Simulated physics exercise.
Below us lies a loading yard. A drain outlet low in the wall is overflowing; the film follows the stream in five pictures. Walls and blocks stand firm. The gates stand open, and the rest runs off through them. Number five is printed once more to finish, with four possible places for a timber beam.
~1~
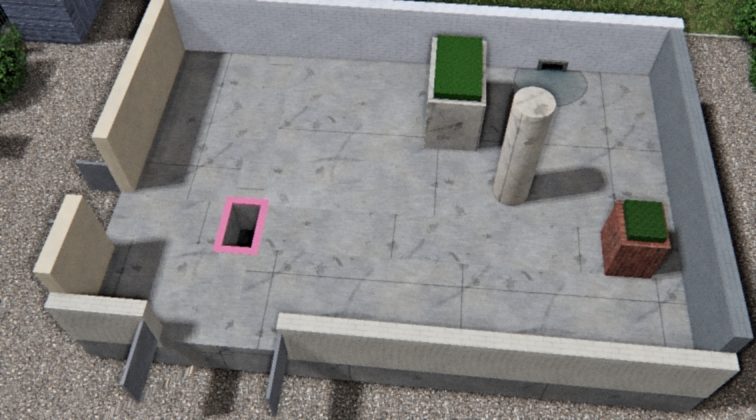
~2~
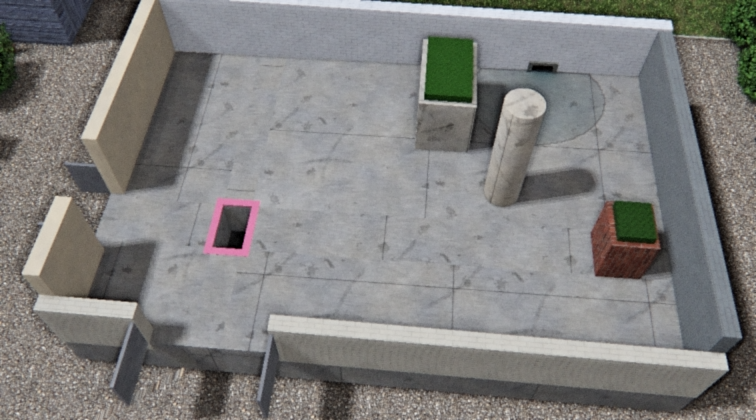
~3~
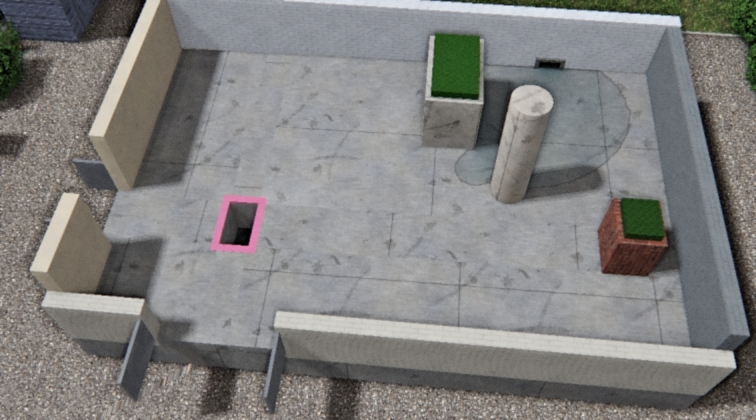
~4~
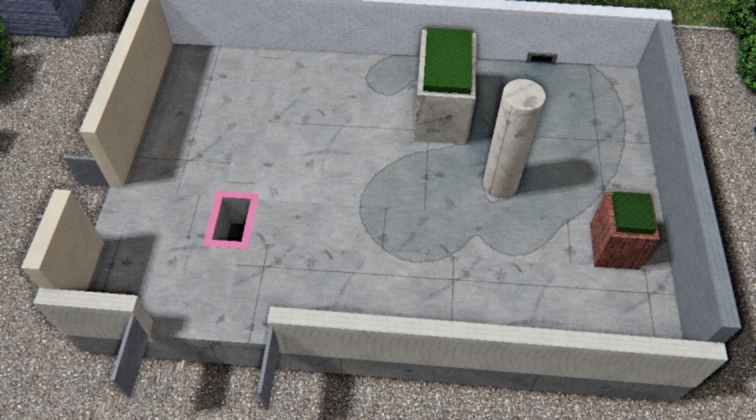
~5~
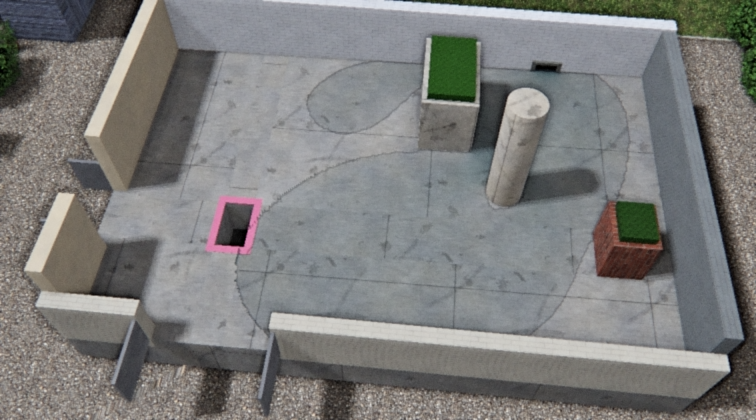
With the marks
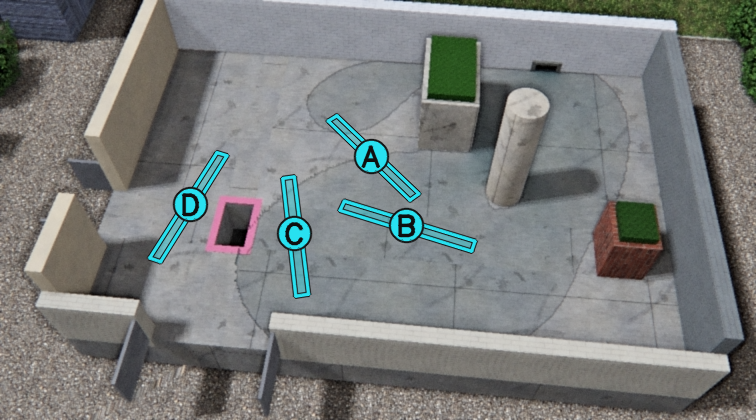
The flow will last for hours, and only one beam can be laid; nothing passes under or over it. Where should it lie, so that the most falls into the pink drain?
B is best.
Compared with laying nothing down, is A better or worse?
Worse.
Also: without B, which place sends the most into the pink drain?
It is D.
On the marked copy, A from (332, 118) to (414, 196); B from (342, 205) to (473, 246); C from (288, 177) to (302, 295); D from (155, 259) to (221, 154).
For place A, about 2 % of the stream goes into the pink drain, about 97 % out by the gates.
For place B, about 17 % of the stream goes into the pink drain, about 82 % out by the gates.
For place C, about 2 % of the stream goes into the pink drain, about 96 % out by the gates.
For place D, about 12 % of the stream goes into the pink drain, about 88 % out by the gates.
